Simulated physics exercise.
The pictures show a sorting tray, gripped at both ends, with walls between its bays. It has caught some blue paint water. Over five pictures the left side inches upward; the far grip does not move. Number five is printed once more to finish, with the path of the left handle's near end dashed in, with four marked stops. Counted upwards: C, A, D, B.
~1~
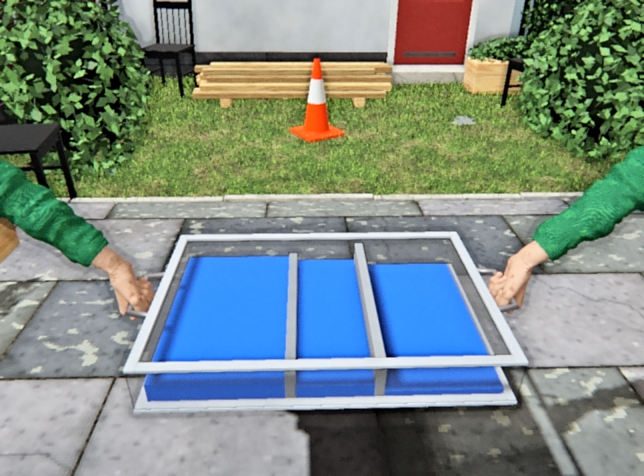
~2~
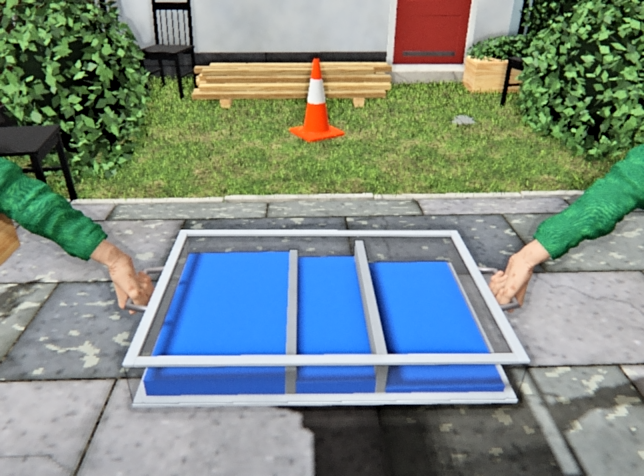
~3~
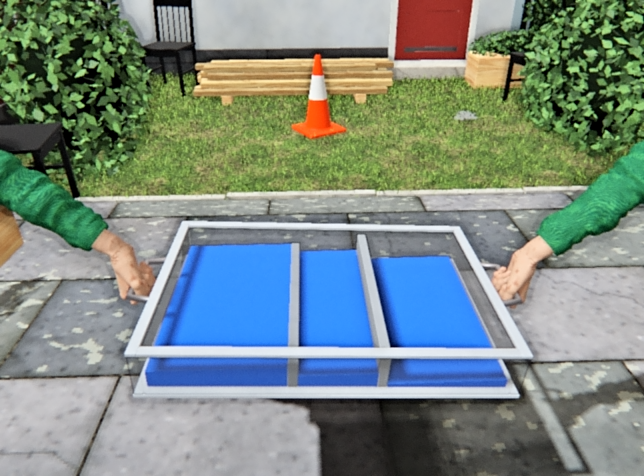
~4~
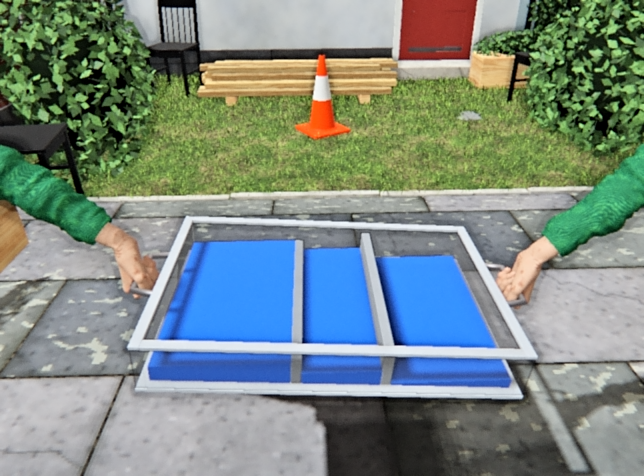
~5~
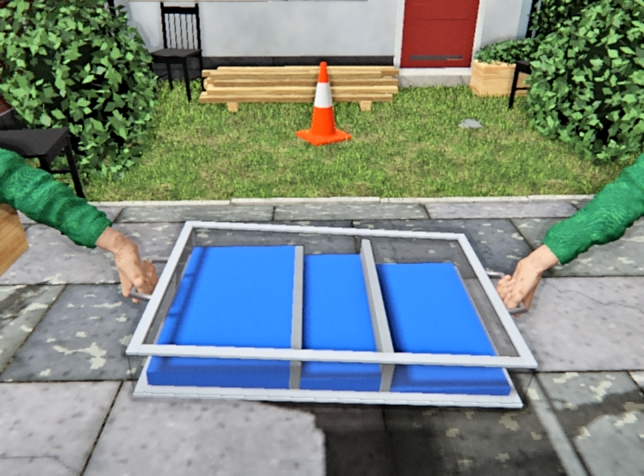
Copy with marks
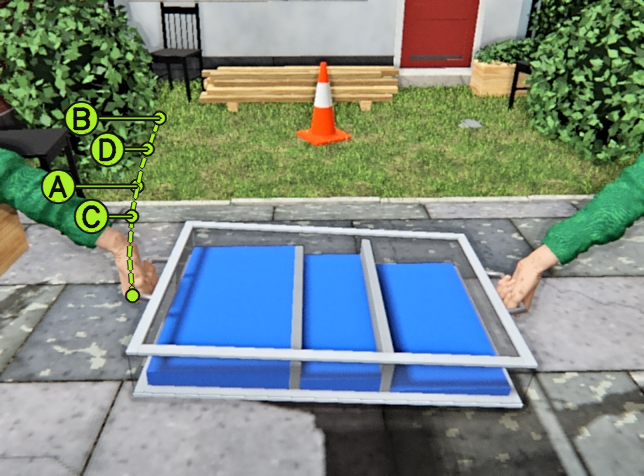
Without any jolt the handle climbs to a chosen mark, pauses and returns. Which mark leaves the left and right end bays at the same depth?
C works best here.
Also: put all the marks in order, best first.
Best to worst: C, A, D, B.
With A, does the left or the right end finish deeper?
The right end bay.
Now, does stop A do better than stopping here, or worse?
Better.
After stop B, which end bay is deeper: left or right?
The right end bay.
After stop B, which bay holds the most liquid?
It is the right one.
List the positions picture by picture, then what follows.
In the first picture, the tray is level; deepest in the left bay, at (232, 309), shallowest in the right; left handle at (138, 295).
In the second picture, tipped about 1° down to the right; no wall is crossed; left handle at (137, 288).
In the third picture, tipped about 3° down to the right; no wall is crossed; left handle at (139, 279).
In the fourth picture, tipped about 4° down to the right; no wall is crossed; left handle at (142, 273).
In the fifth picture, tipped about 4° down to the right; deepest in the left bay, at (236, 298), shallowest in the right; left handle at (142, 277).
In lime, A at (136, 186); B at (159, 118); C at (131, 216); D at (147, 149).
With A, the right end bay stands much deeper than the other; nothing spills.
With B, the right end bay stands much deeper than the other; about 13 % goes over the rim.
With C, the two end bays stand about equally deep; nothing spills.
With D, the right end bay stands much deeper than the other; nothing spills.
